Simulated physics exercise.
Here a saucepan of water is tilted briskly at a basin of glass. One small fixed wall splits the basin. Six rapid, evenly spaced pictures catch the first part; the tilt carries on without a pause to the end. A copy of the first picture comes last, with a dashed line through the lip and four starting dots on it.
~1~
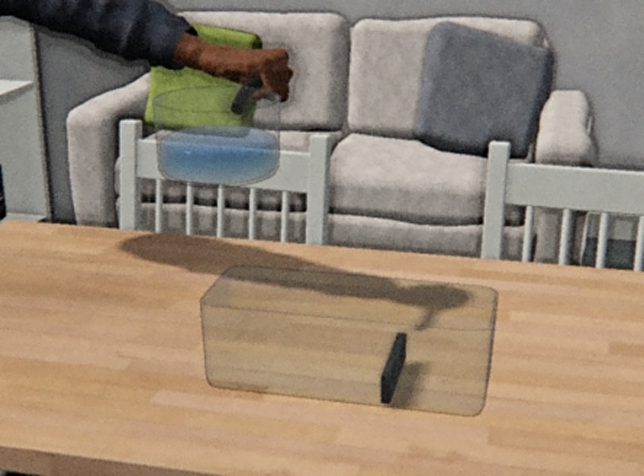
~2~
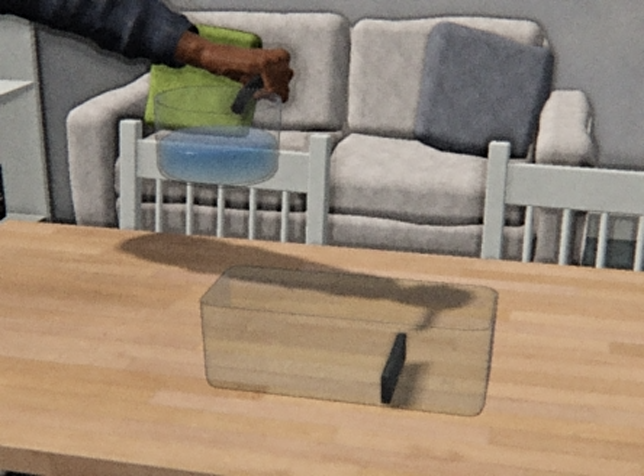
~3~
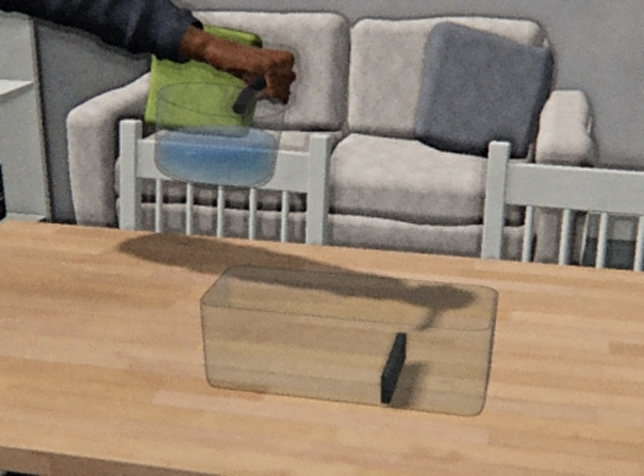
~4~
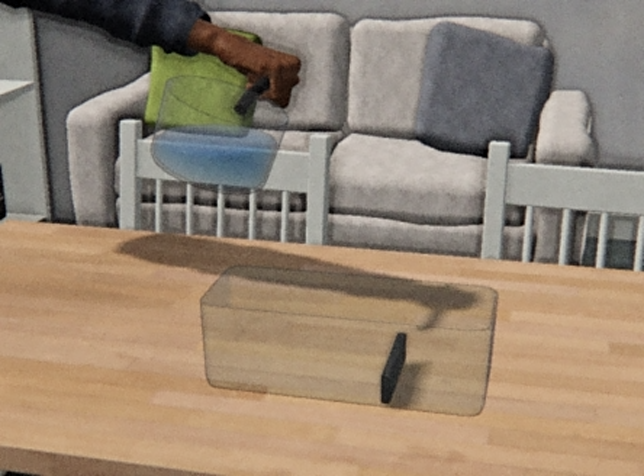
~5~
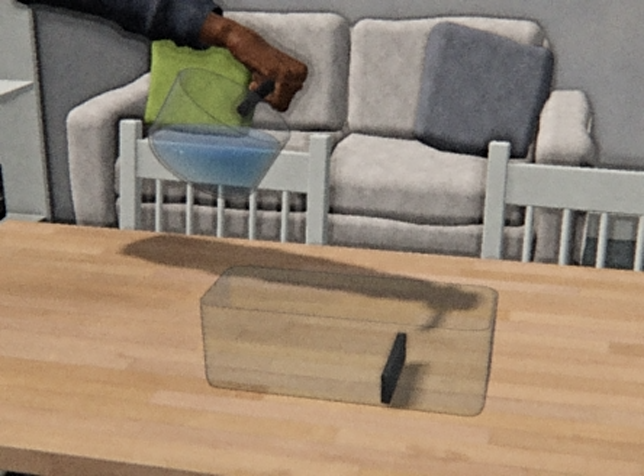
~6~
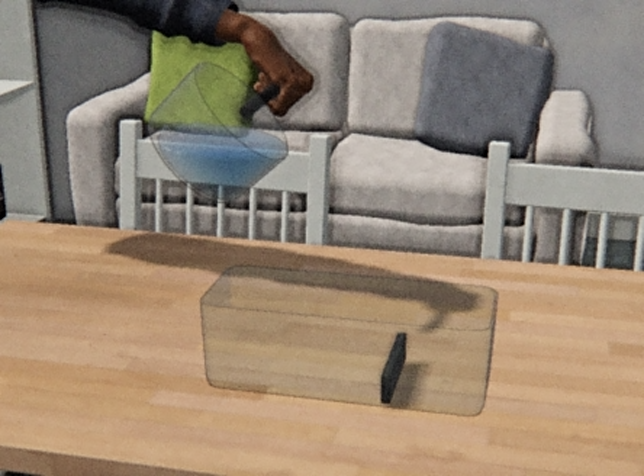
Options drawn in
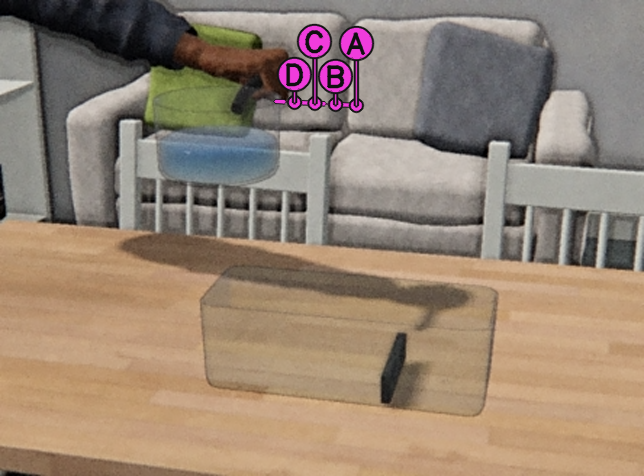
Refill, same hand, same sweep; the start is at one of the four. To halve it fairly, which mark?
A is best.
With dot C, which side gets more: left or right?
More ends on the left.
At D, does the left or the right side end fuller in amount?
The left one.
On the marked copy, A at (356, 105); B at (335, 104); C at (314, 103); D at (294, 102).
If A is chosen, about 49 % ends left of the wall and 49 % right of it.
If B is chosen, about 74 % ends left of the wall and 23 % right of it.
If C is chosen, about 92 % ends left of the wall and 5 % right of it; 3 % is lost outside.
If D is chosen, about 88 % ends left of the wall and 10 % right of it.
